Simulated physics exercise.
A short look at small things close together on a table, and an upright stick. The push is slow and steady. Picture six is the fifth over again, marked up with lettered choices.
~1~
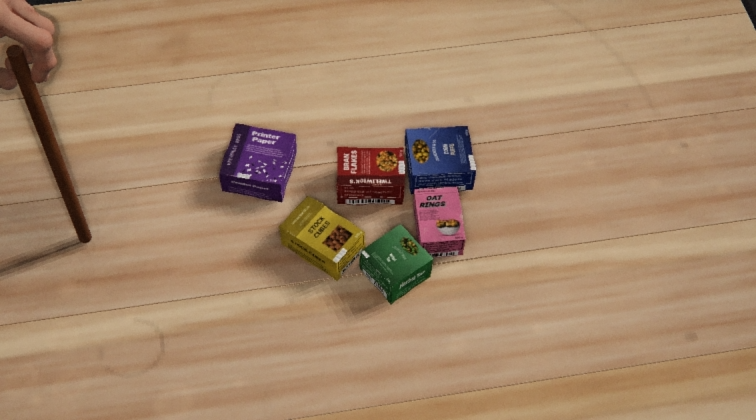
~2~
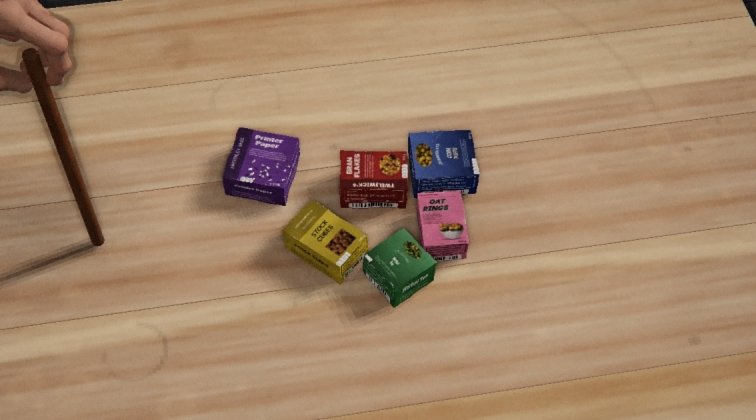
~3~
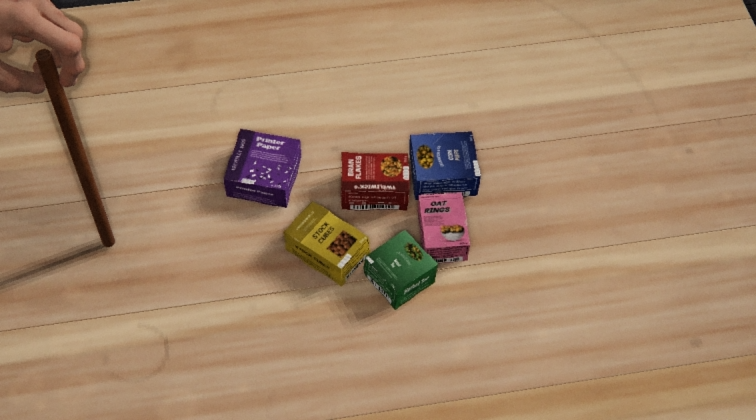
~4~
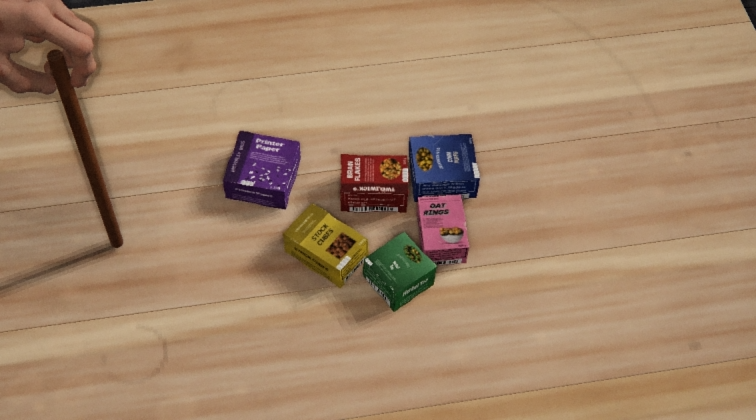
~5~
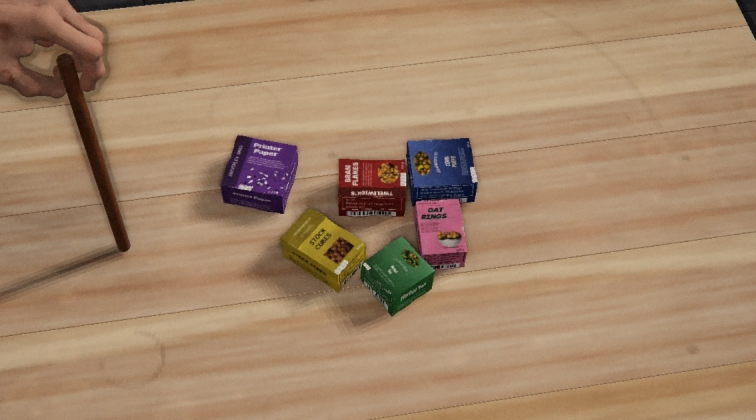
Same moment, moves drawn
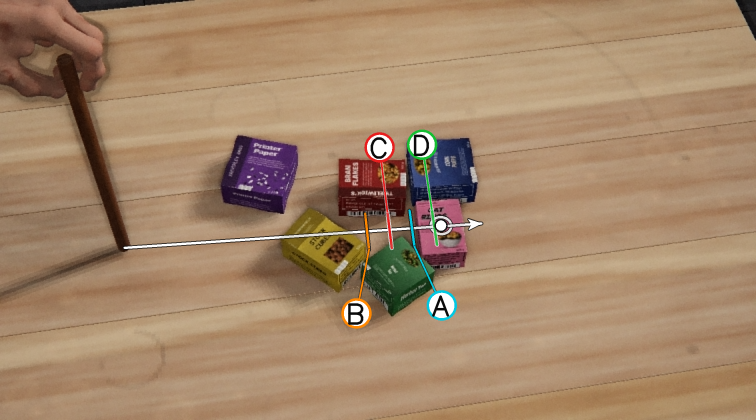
A hand at the upper left holds the top of a thin brown upright stick over a pale wooden table, seen from above at a slant. Near the middle sit six small boxes: purple on the left, red and blue to its right, yellow and green below, and pink under the blue. The hand and stick move slowly and slightly rightward, while the boxes stay grouped, shifting only faintly in view.
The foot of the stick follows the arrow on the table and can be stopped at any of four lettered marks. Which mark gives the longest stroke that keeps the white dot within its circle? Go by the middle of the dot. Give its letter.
All is well up to A.
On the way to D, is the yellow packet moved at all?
Yes.
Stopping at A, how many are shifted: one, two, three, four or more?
It has moved two.
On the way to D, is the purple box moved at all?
No.
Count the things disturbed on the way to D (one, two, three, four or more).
Three.
On the copy, A at (412, 228); B at (367, 231); C at (389, 230); D at (434, 227); the arrow from (125, 248) to (482, 223); the white dot at (441, 225).
On A. First, foot of the stick (229, 242).
Then, foot of the stick (332, 234); yellow packet (349, 258); green packet (412, 286).
Finally, foot of the stick (412, 229); yellow packet (356, 260); green packet (414, 288); the dot is still in its ring.
By contrast, B keeps the dot in but is short; C keeps the dot in but is short; D shifts the dotted thing to (459, 239).
